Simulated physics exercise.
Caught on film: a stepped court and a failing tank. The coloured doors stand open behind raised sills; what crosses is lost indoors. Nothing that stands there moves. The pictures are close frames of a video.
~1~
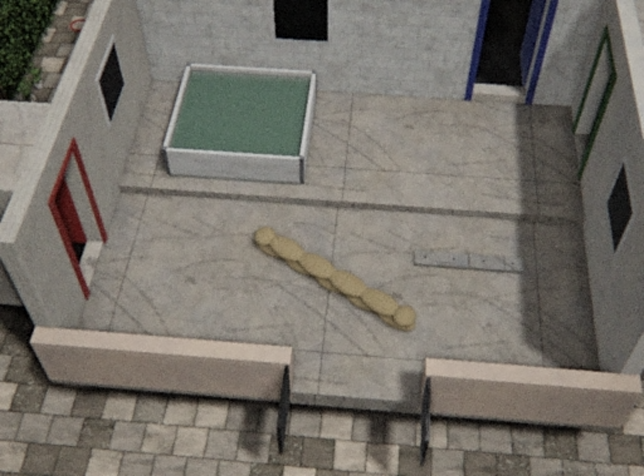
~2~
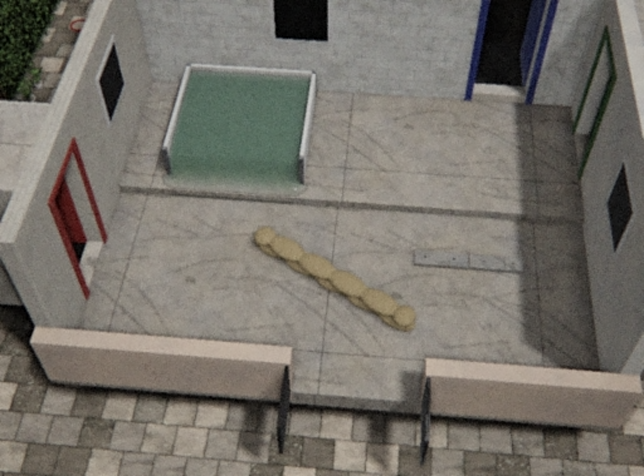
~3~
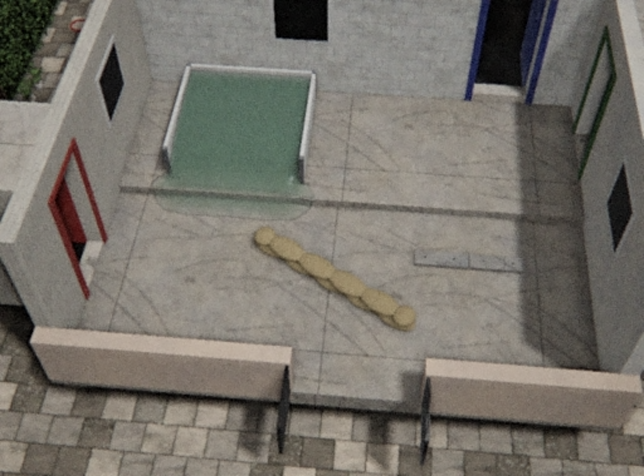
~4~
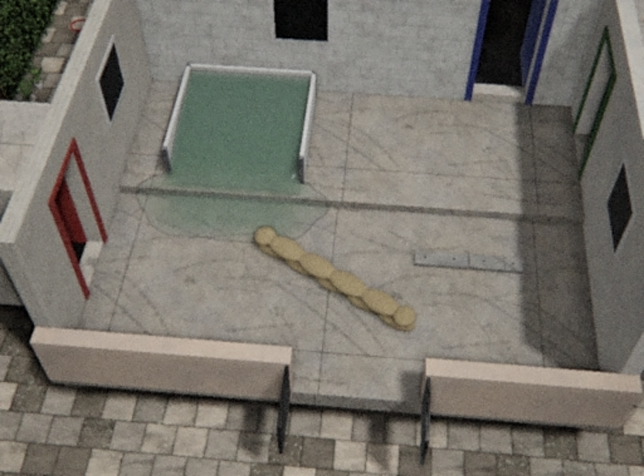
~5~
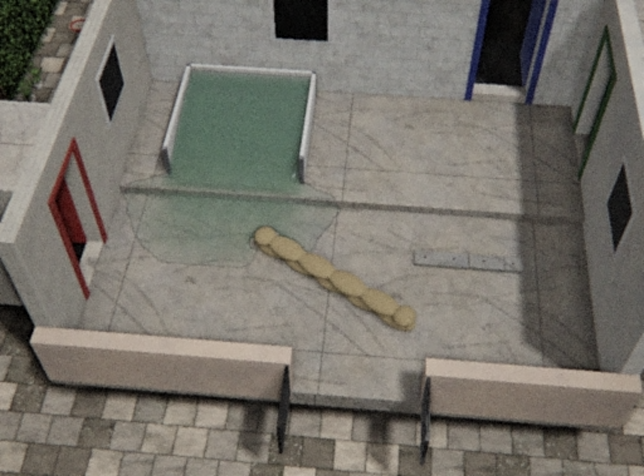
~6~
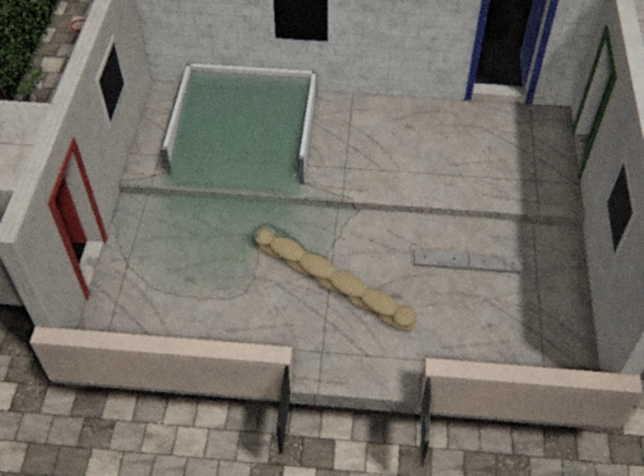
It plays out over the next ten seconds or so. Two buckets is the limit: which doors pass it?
In the end: The red door takes more than that; the blue door stays under that; the green door stays under that.
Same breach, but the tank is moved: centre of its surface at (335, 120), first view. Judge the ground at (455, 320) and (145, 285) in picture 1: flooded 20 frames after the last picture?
As listed: Flooded, wet.
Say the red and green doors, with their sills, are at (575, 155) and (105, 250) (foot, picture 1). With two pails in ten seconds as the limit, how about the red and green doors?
In short: Red door takes less; green door goes over.
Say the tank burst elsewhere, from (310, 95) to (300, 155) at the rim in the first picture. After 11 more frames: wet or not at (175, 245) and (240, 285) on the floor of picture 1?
As listed: Free of water, clear.
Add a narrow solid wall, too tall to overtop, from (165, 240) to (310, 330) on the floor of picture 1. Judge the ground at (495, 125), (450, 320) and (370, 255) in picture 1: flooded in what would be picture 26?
In turn: Free of water, flooded, covered.
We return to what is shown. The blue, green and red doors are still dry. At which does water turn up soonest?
I say the one in red.
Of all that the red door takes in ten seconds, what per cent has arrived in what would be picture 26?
Roughly 25 per cent.
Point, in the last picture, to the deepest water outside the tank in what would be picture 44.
Close to (587, 364).
A moment on, water covers 25 % of the floor; the red door wet at the sill, nothing in, the blue door not reached, the green door not reached.
Next, water covers 40 % of the floor; the red door under two buckets in, the blue door not reached, the green door not reached.
Then, water covers 55 % of the floor; the red door over two buckets in, the blue door not reached, the green door not reached.
Later, water covers 60 % of the floor; the red door far over two buckets in, the blue door not reached, the green door not reached.
In the end, water covers 60 % of the floor; the red door far over two buckets in, the blue door not reached, the green door not reached.
